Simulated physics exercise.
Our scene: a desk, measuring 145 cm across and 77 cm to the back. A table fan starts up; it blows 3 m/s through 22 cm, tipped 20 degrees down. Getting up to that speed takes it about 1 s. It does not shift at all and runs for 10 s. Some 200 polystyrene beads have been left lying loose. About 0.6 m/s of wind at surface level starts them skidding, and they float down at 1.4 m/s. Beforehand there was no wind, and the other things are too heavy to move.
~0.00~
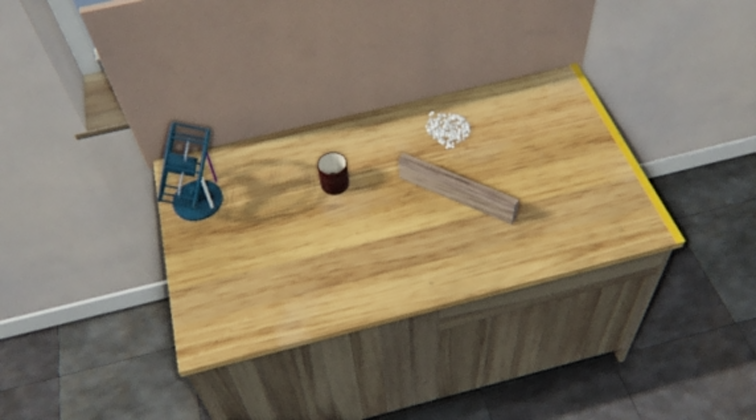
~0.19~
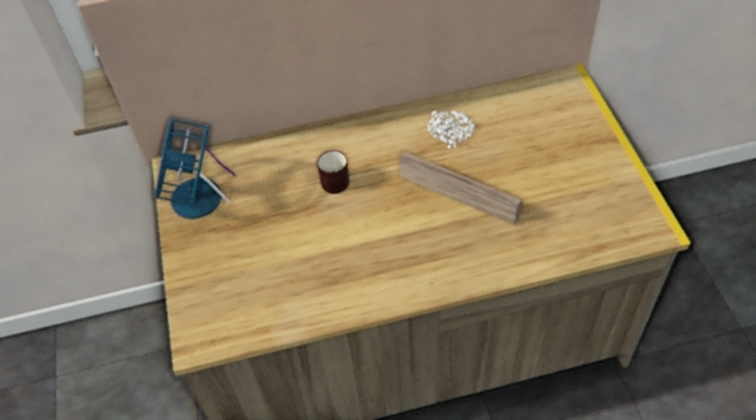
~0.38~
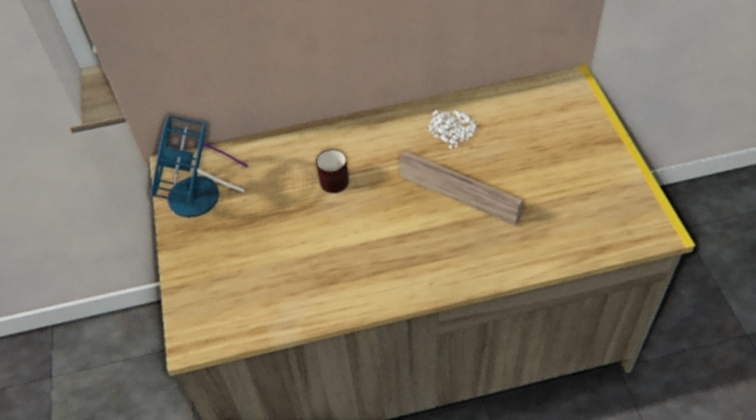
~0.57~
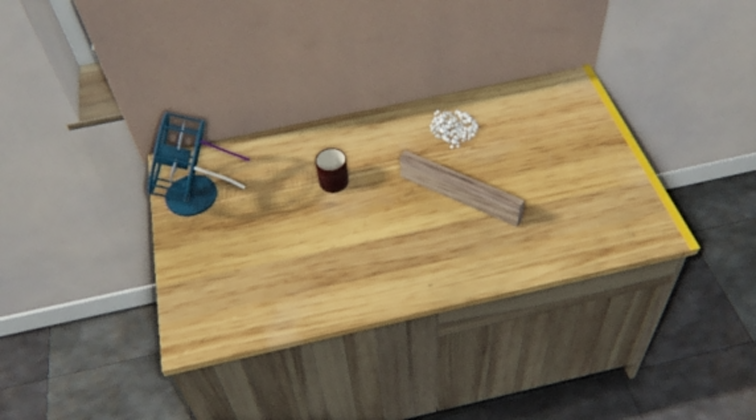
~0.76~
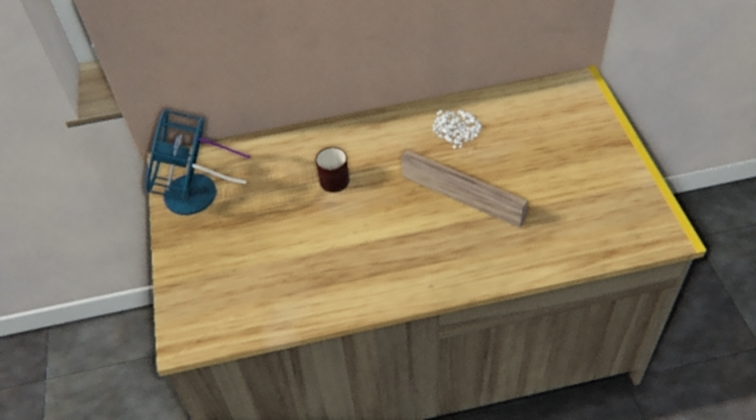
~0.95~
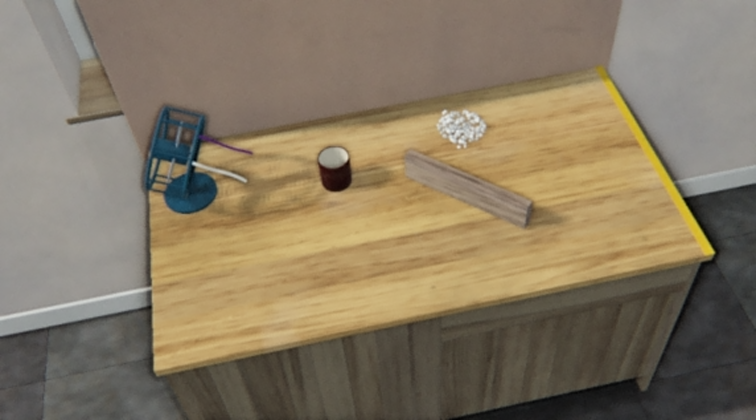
A blue table fan at the left end of a pale wooden worktop turns its caged head and tilts, seen from above at an angle while the view drifts very slightly. To its right stand a dark red mug, a grey-brown board and, behind the board, a loose patch of white beads, with a yellow strip along the right edge. The mug, board and beads stay still on the worktop throughout.
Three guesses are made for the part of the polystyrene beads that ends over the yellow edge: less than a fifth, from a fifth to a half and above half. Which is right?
Over the yellow edge: Greater than one half.
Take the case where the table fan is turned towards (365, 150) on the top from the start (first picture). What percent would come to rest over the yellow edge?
In that case the share would be about 80 %.
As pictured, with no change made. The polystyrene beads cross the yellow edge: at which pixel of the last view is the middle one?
Close to pixel (632, 117).
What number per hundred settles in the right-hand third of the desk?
Roughly 0 in a hundred.
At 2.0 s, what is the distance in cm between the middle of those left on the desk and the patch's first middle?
Roughly 25 cm.
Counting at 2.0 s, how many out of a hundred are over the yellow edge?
I'd put it at some 5 %.
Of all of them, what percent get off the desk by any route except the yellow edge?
It comes out at some 0 %.
After 2.0 s the count stands so, 6 % are over the yellow edge; the middle of those still in play is near (551, 133).
After 3.2 s the count stands so, 100 % are over the yellow edge.
After 5.5 s the count stands so, 100 % are over the yellow edge.
After 10.0 s, at the end, 100 % are over the yellow edge.
